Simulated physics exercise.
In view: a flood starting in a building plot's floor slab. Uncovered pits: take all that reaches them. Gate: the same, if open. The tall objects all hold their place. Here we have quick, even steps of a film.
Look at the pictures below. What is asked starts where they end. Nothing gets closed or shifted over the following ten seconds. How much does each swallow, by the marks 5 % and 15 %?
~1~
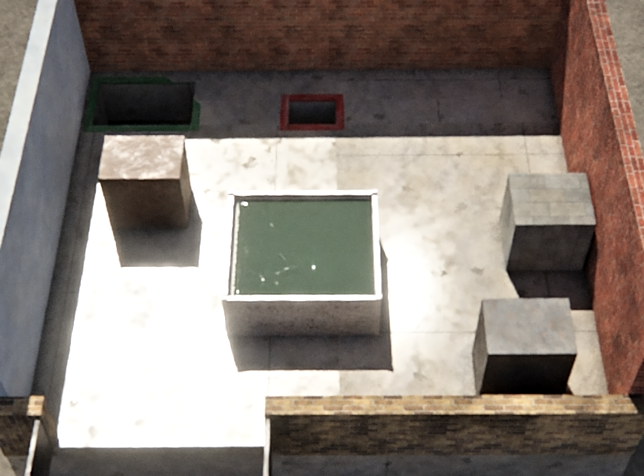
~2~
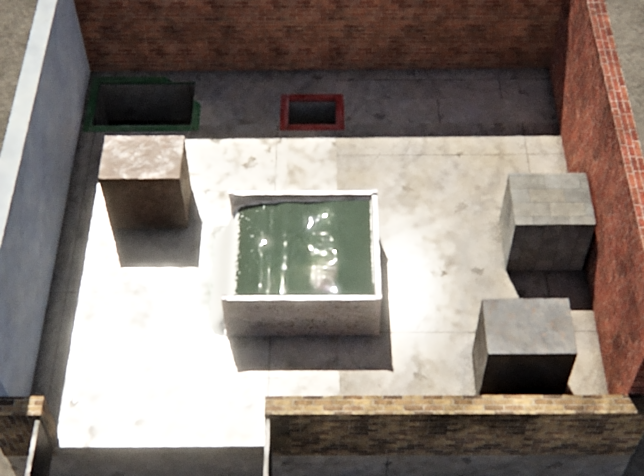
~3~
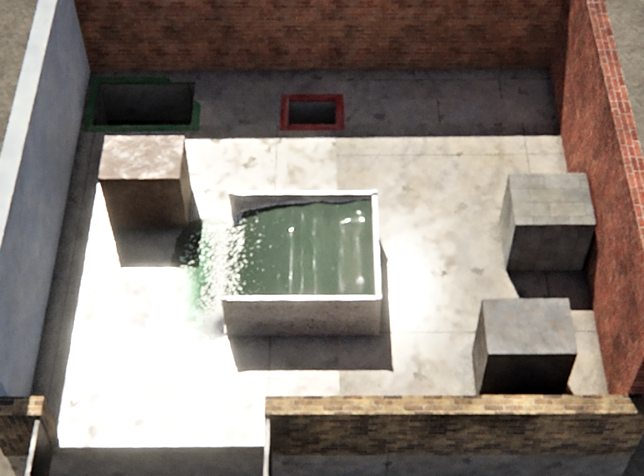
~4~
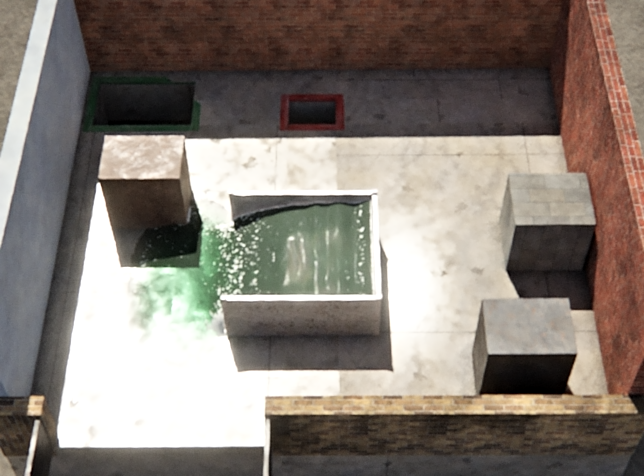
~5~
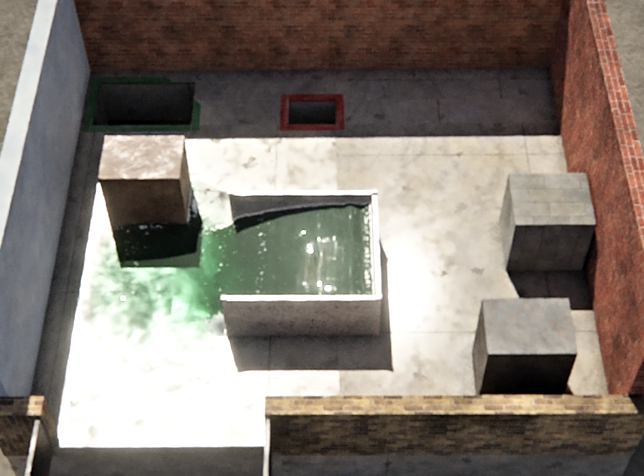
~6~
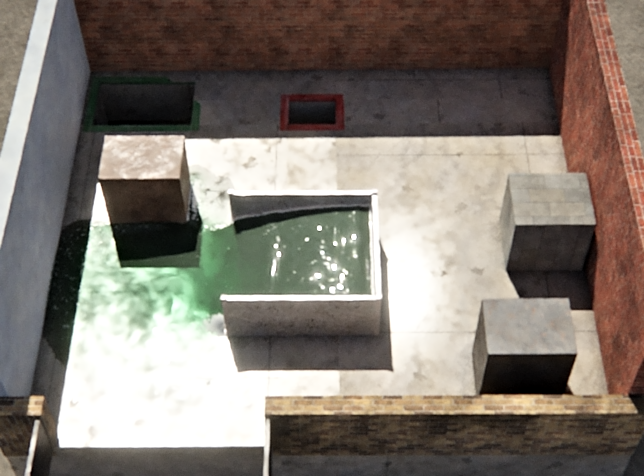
Outcome: The gate ends up with a large portion - topping fifteen per cent; the red pit ends up with a tiny portion - beneath five per cent; the green pit ends up with a large portion - topping fifteen per cent.
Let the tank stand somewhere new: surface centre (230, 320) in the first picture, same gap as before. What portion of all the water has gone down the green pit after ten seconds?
So the green pit gets 25 in a hundred.
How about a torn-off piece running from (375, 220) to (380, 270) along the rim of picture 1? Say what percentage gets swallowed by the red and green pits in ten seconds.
I'd say the red pit gets around 8 percent and the green pit around 4 percent.
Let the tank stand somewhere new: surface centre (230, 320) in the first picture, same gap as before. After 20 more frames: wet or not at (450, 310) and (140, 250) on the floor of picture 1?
In the order given, untouched and swamped.
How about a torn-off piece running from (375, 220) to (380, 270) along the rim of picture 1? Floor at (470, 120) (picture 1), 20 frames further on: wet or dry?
At that place: Covered.
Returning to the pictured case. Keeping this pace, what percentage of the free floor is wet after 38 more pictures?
Estimate: Some 50 in a hundred.
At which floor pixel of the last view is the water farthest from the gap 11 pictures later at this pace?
The farthest wet point should be near (90, 78).
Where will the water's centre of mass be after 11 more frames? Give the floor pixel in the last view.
I'd say around (162, 286).
A moment on, water covers 25 % of the floor; the gate 0 %, the red pit 0 %, the green pit 0 %.
Next, water covers 30 % of the floor; the gate 3 %, the red pit 0 %, the green pit 2 %.
Then, water covers 35 % of the floor; the gate 15 %, the red pit 0 %, the green pit 10 %.
Later, water covers 50 % of the floor; the gate 32 %, the red pit 1 %, the green pit 18 %.
In the end, water covers 45 % of the floor; the gate 44 %, the red pit 2 %, the green pit 23 %.
